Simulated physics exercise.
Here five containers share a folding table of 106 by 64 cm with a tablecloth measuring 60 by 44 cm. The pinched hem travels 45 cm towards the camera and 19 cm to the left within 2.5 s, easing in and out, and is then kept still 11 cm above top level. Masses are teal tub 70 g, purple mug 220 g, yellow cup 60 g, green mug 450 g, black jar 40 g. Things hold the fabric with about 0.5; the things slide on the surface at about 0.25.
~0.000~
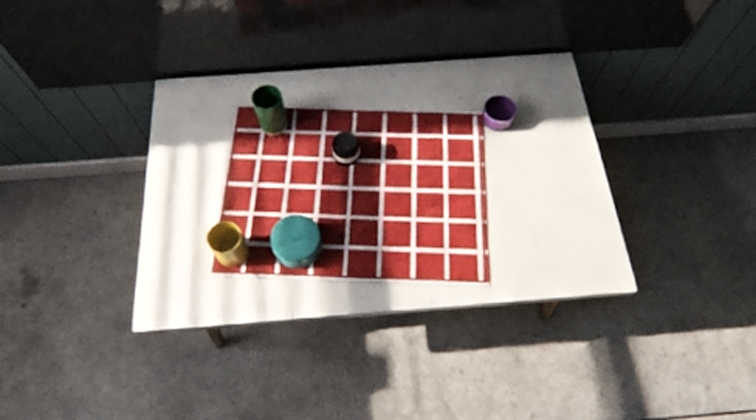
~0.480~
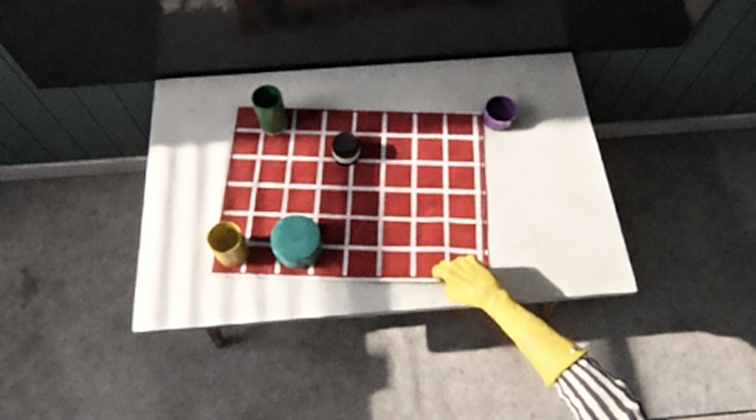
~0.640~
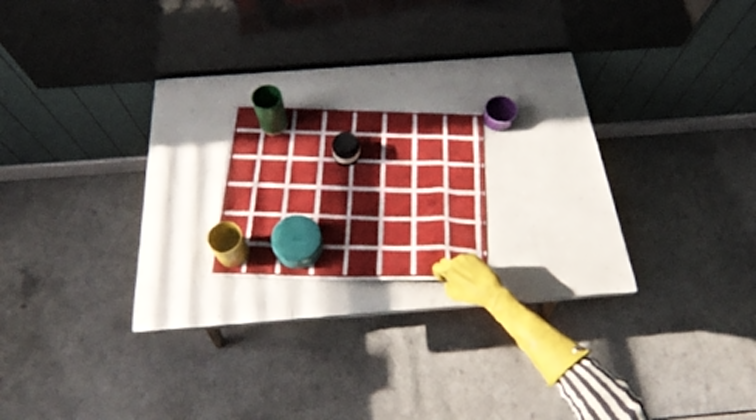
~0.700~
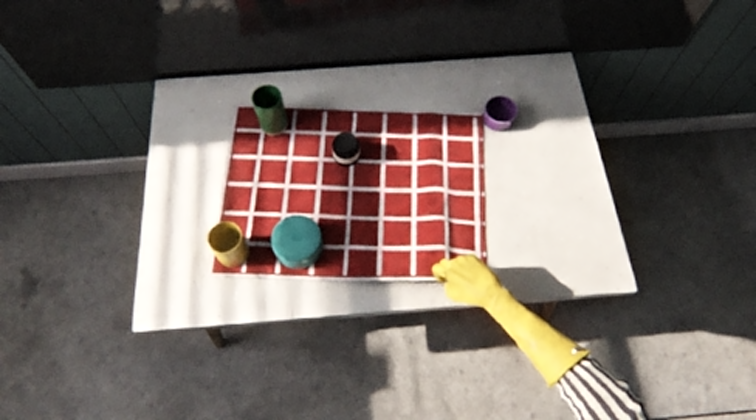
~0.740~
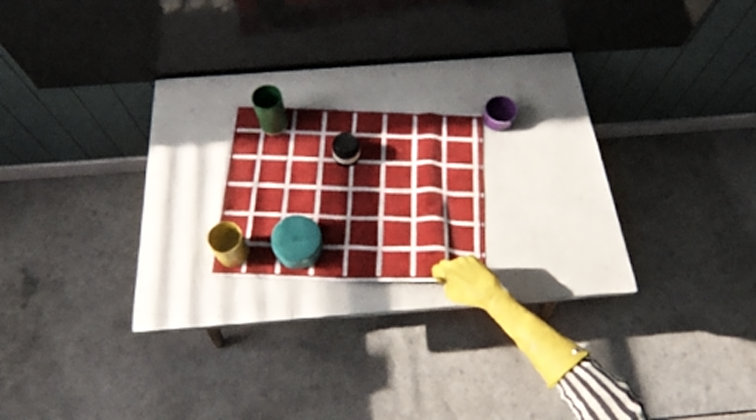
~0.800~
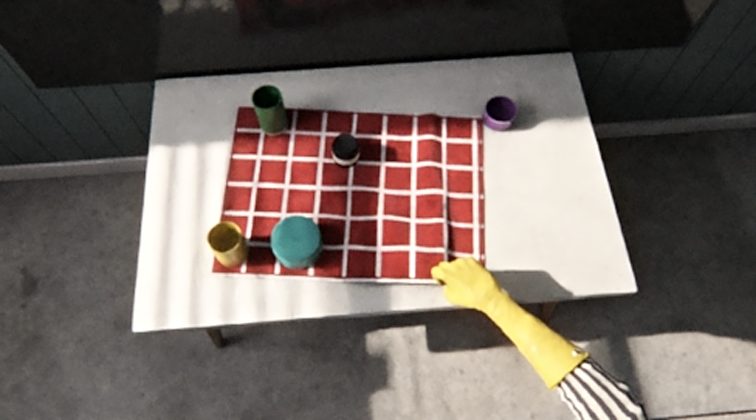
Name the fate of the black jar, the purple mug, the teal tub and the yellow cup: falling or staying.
Result: Black jar drops off, purple mug keeps to the top, teal tub falls off, yellow cup falls off.
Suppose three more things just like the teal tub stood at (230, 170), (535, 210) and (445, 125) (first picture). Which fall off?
In turn: Stays on, remains, drops off.
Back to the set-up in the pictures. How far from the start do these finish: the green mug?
About: Green mug 45 cm.
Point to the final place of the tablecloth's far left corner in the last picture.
Near (344, 223).
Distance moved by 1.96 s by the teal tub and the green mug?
Teal tub 15 cm, green mug 20 cm.
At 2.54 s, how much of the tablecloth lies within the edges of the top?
About 30 per cent.
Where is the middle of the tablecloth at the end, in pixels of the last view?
Around (347, 383).
At 1.4 s, 95 % of the tablecloth is still over the top; black jar 8 cm off its start, teal tub 4 cm off its start, yellow cup 2 cm off its start.
At 2.0 s, 70 % of the tablecloth is still over the top; black jar 23 cm off its start, teal tub 15 cm off its start, yellow cup 8 cm off its start.
At 2.5 s, 30 % of the tablecloth is still over the top; black jar 40 cm off its start at (382, 311), teal tub over the edge, yellow cup over the edge.
At 3.1 s, 20 % of the tablecloth is still over the top; black jar over the edge, teal tub over the edge, yellow cup over the edge.
At 4.7 s, 20 % of the tablecloth is still over the top; black jar over the edge, teal tub over the edge, yellow cup over the edge, purple mug 0 cm off its start at (502, 109).
